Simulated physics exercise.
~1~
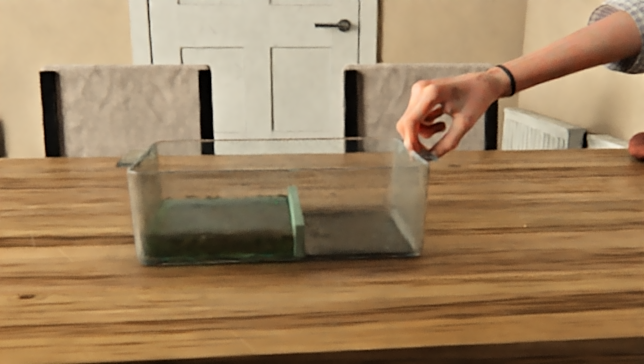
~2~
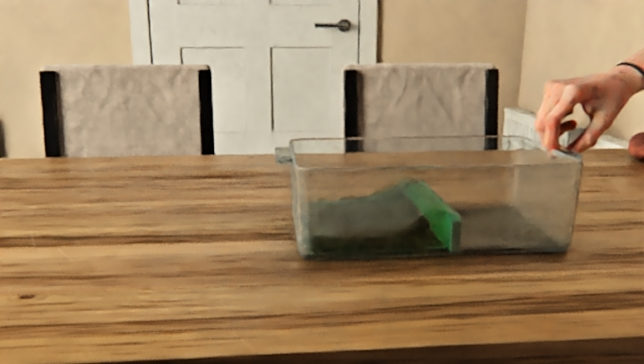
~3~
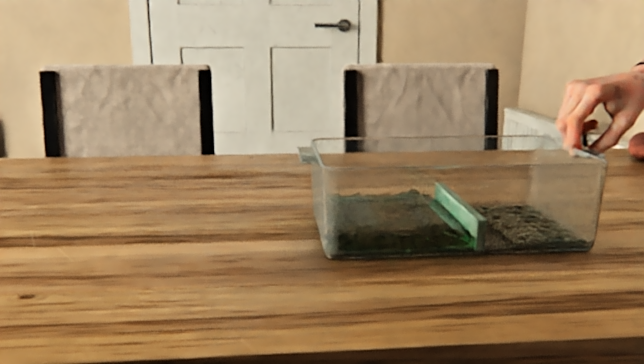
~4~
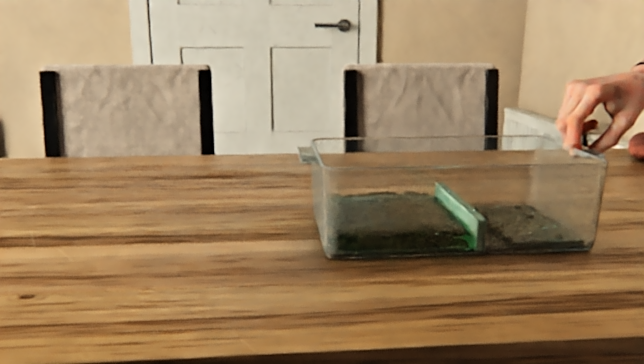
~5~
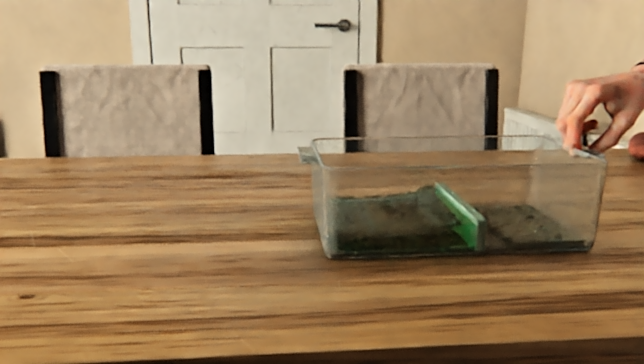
A clear oblong tub slides to the right along a striped wooden table, seen from the side by a still camera, with two pale-backed chairs and a white door behind. A green divider splits the tub into a left part holding dark greenish water and a right part with a dark floor. A hand grips the right end and pulls it across the table, and the water sloshes up against the divider. The tub then stops with the hand still on it, and the water settles lower. At the end most of it lies on the left, with a little wetting the right part and none on the table.
